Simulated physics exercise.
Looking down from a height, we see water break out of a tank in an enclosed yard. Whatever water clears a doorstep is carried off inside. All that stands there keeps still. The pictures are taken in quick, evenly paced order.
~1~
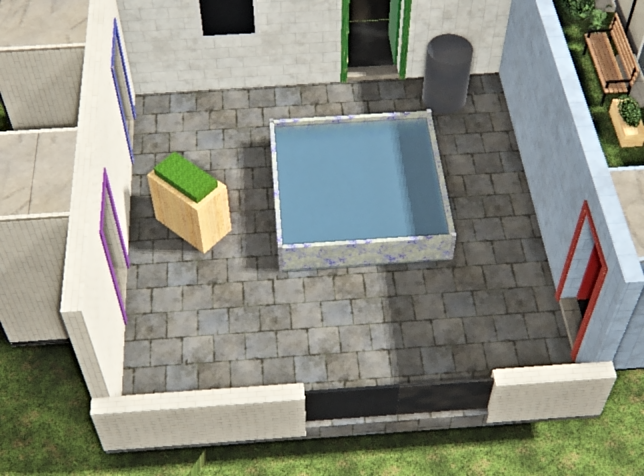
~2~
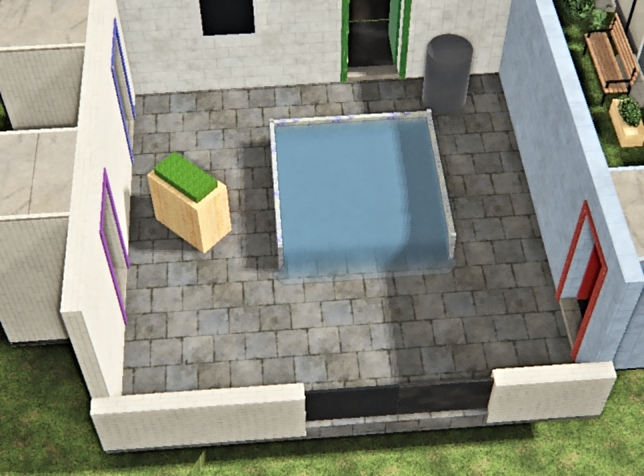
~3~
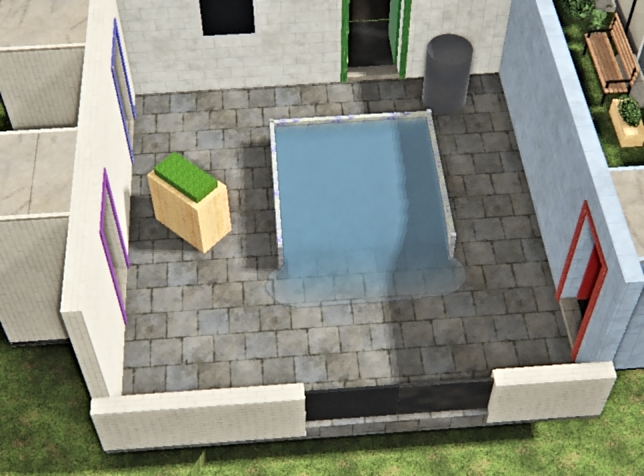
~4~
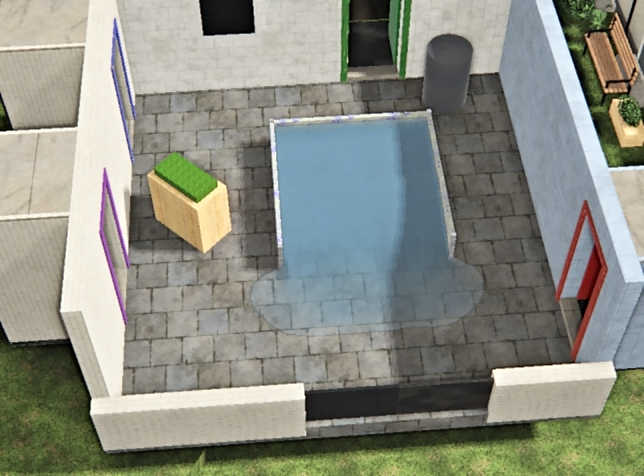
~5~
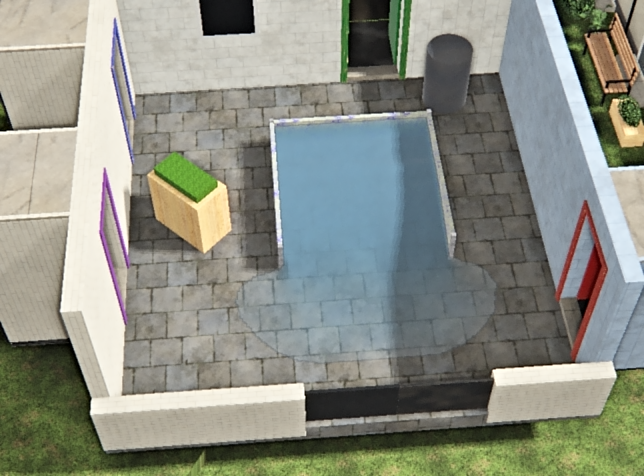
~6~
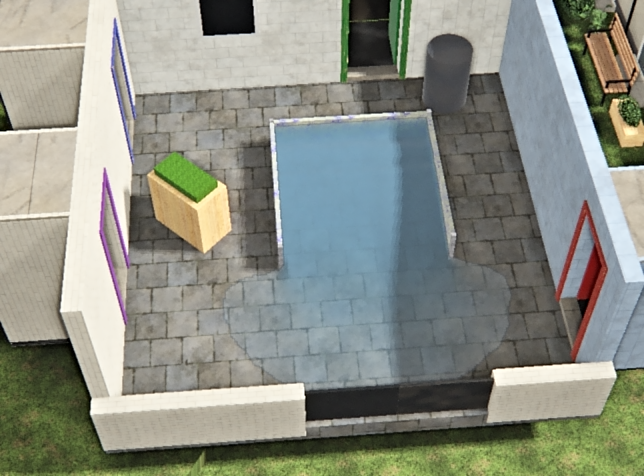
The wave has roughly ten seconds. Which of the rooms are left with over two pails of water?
At the end, the blue door is going to stay inside the allowance, the purple door is going to overshoot the allowance, the red door is going to overshoot the allowance, the green door is going to stay inside the allowance.
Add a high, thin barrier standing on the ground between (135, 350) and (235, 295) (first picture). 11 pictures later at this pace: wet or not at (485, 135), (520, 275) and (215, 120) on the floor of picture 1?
As listed: Free of water, not flooded, dry.
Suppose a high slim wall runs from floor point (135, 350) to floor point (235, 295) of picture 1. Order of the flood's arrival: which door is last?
That would be the green one.
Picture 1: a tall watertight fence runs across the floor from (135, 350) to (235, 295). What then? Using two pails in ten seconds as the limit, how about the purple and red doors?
As I read it, the purple door remains below while the red door ends up above.
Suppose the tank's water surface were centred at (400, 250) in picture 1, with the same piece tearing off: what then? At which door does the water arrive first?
Answer - the door marked red.
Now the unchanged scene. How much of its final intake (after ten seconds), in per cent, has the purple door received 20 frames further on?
My guess is about 0 %.
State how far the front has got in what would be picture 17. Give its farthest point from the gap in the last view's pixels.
My guess would be about (121, 425).
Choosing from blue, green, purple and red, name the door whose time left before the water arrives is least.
That would be the red one, ahead of the rest.
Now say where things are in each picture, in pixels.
Still water in the open tank at (358, 179), in the first frame.
The front is at (280, 276), out from the gap at (366, 255), in the second frame.
The front is at (273, 290), out from the gap at (366, 256), in the third frame.
The front is at (262, 304), out from the gap at (366, 257), in the fourth frame.
Water pours out at (366, 257) and has run to (268, 335), in the fifth frame.
Water pours out at (366, 257) and has run to (301, 384), in the sixth frame.
A moment on, water covers 30 % of the floor; the blue door not reached, the purple door not reached, the red door not reached, the green door not reached.
Next, water covers 35 % of the floor; the blue door not reached, the purple door not reached, the red door wet at the sill, nothing in, the green door not reached.
Then, water covers 45 % of the floor; the blue door not reached, the purple door wet at the sill, nothing in, the red door over two buckets in, the green door not reached.
Later, water covers 85 % of the floor; the blue door wet at the sill, nothing in, the purple door under two buckets in, the red door far over two buckets in, the green door wet at the sill, nothing in.
In the end, water covers 100 % of the floor; the blue door under two buckets in, the purple door over two buckets in, the red door far over two buckets in, the green door wet at the sill, nothing in.
